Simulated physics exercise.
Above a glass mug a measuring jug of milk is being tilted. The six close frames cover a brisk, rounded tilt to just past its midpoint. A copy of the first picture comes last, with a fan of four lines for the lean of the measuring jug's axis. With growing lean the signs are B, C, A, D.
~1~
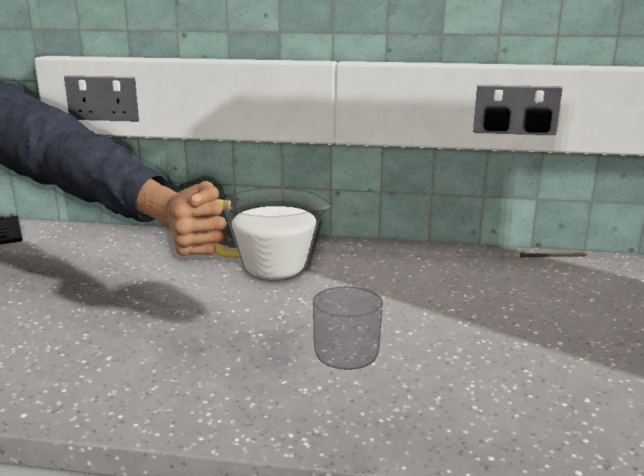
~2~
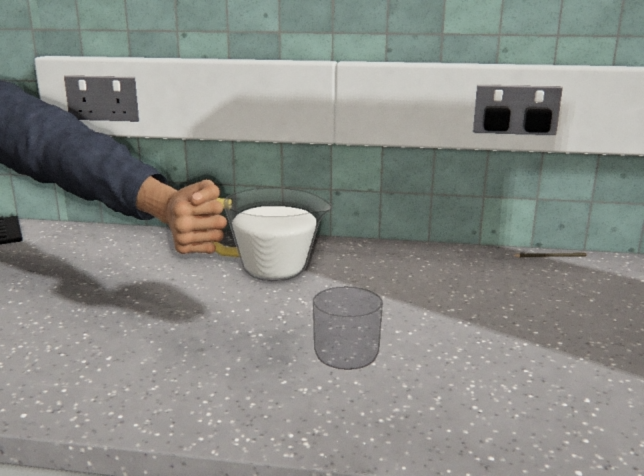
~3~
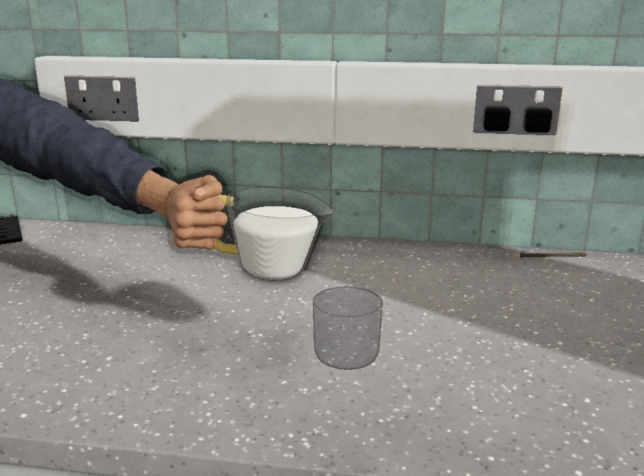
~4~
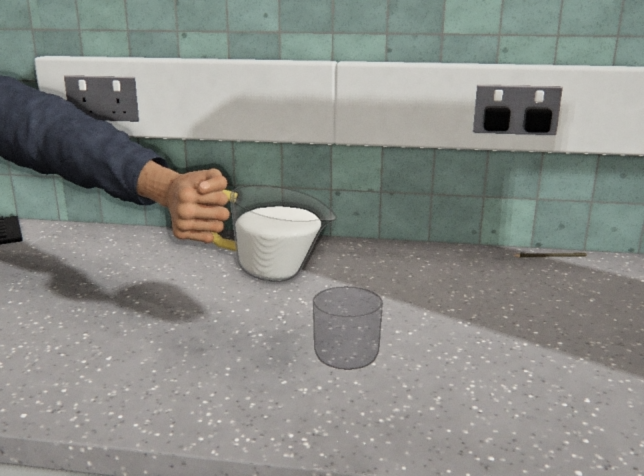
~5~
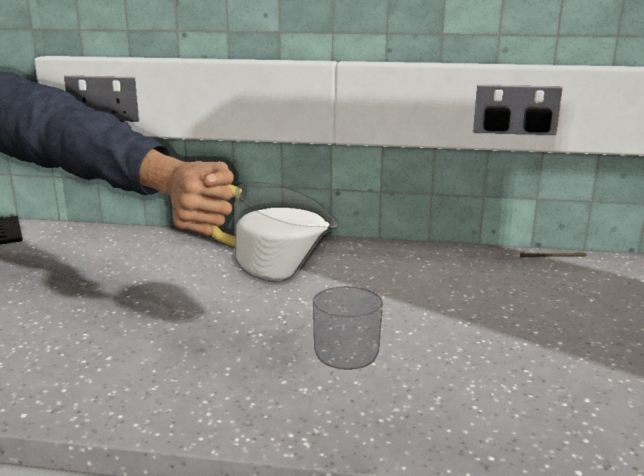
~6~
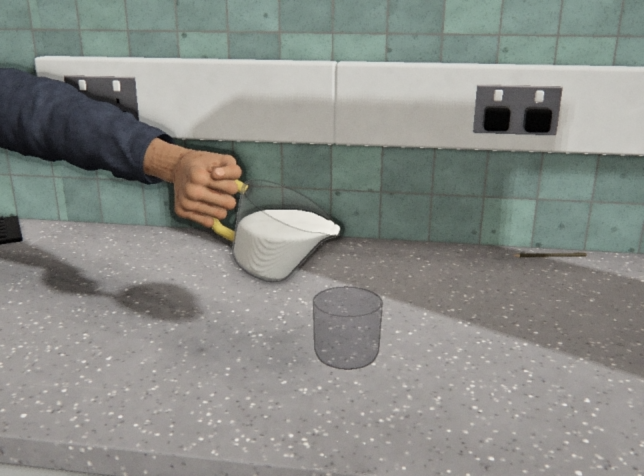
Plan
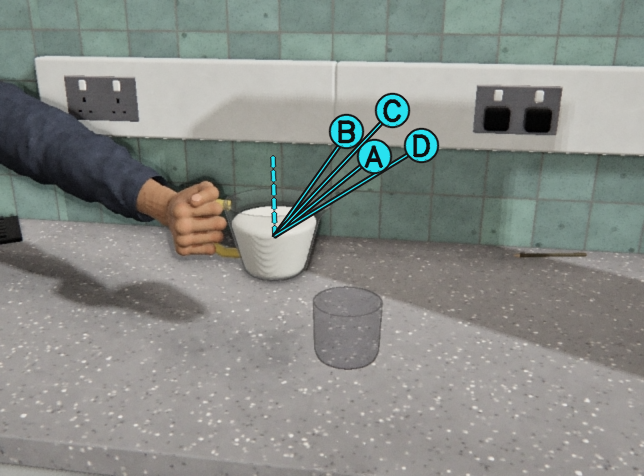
A hand in a dark sleeve holding a jug of milk and gradually tilting it rightward above a clear glass mug.
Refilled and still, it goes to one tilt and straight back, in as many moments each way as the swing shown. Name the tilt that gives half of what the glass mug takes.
A beats the others.
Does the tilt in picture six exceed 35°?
No.
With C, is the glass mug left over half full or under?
Under.
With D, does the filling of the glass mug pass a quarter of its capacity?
Yes, clearly.
On the marked copy, A at (360, 166); B at (338, 146); C at (381, 122); D at (407, 154).
With A, the glass mug ends with about 50 % of what it can hold.
With B, the glass mug ends with about 19 % of what it can hold.
With C, the glass mug ends with about 34 % of what it can hold.
With D, the glass mug ends with about 66 % of what it can hold.
